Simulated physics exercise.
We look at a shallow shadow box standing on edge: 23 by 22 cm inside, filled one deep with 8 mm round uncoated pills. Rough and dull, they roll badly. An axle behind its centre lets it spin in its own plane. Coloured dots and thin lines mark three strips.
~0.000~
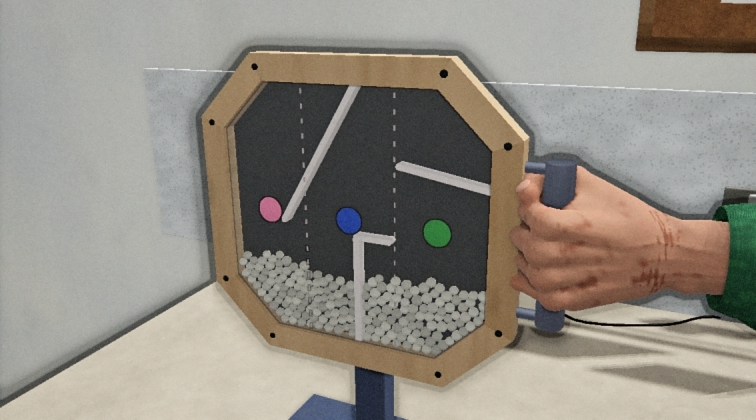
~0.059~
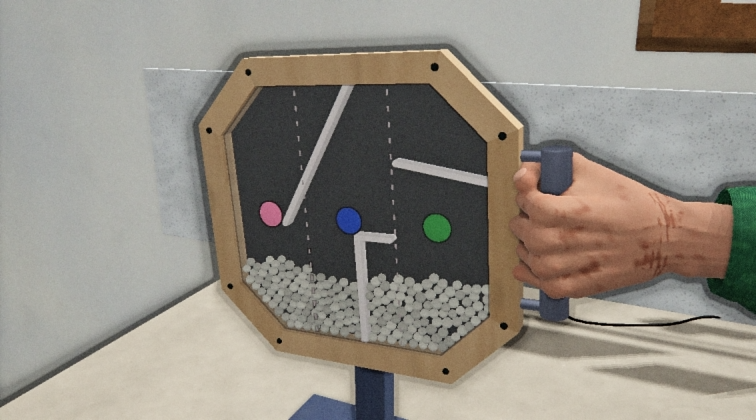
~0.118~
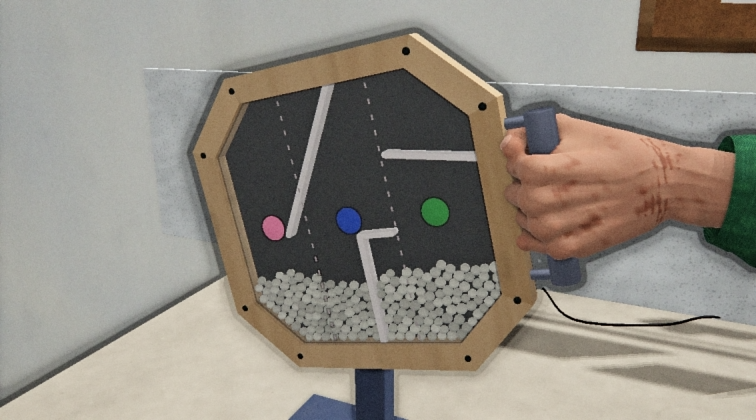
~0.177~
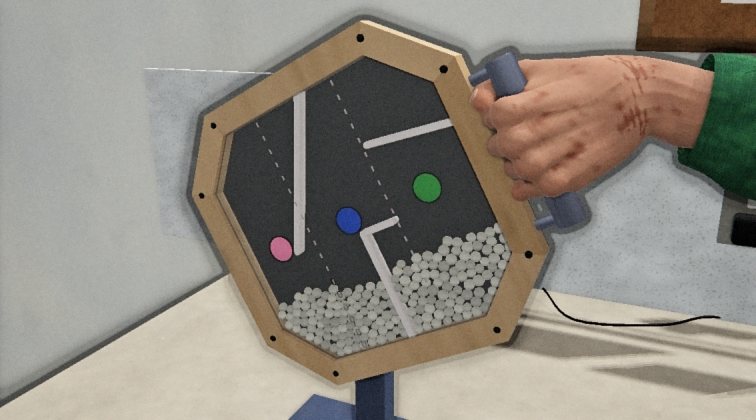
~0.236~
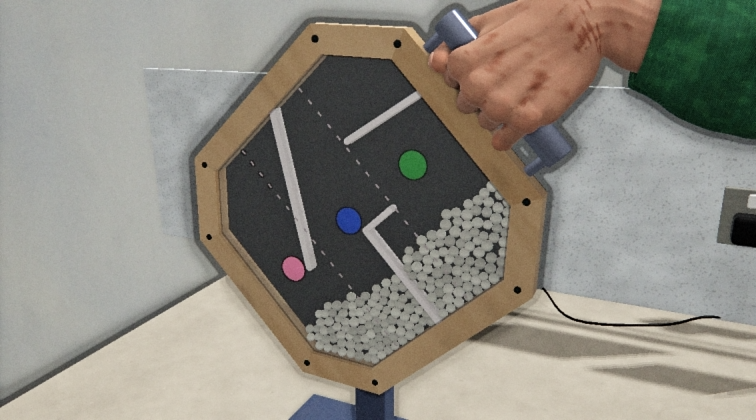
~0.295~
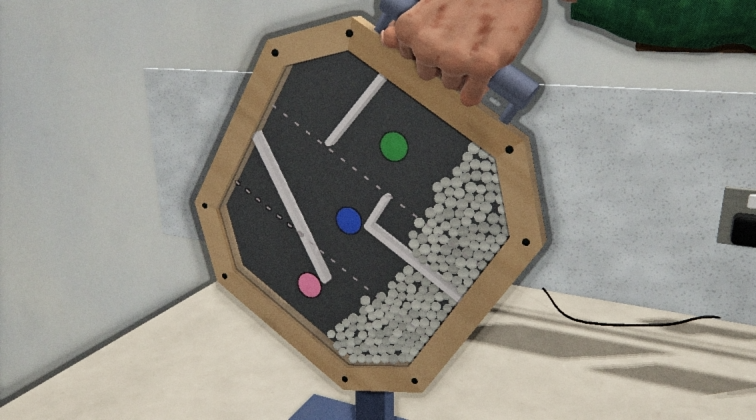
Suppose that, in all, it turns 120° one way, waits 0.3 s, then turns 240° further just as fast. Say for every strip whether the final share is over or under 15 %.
Pink: Over; blue: Over; green: Over 15 %.
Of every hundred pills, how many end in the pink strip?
Roughly 35 per cent.
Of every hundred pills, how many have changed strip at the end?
About 55 per cent.
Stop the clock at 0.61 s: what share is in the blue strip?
Some 35 per cent.
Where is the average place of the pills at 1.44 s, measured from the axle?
Some 3 cm right and 3 cm below.
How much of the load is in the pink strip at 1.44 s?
Some 40 per cent.
After 0.61 s, it stands 120° anticlockwise; the pills' middle is 5 cm right of and level with the centre; pink 50 %, blue 35 %, green 15 %.
After 1.44 s, it has come round 240° anticlockwise; the pills' middle is 3 cm right of and 3 cm below the centre; pink 40 %, blue 15 %, green 45 %.
After 1.98 s, it has come round 360° anticlockwise; the pills' middle is in line with and 3 cm below the centre; pink 45 %, blue 5 %, green 45 %.
All still by 2.7 s, it has come round 360° anticlockwise; pink 35 %, blue 25 %, green 40 %.
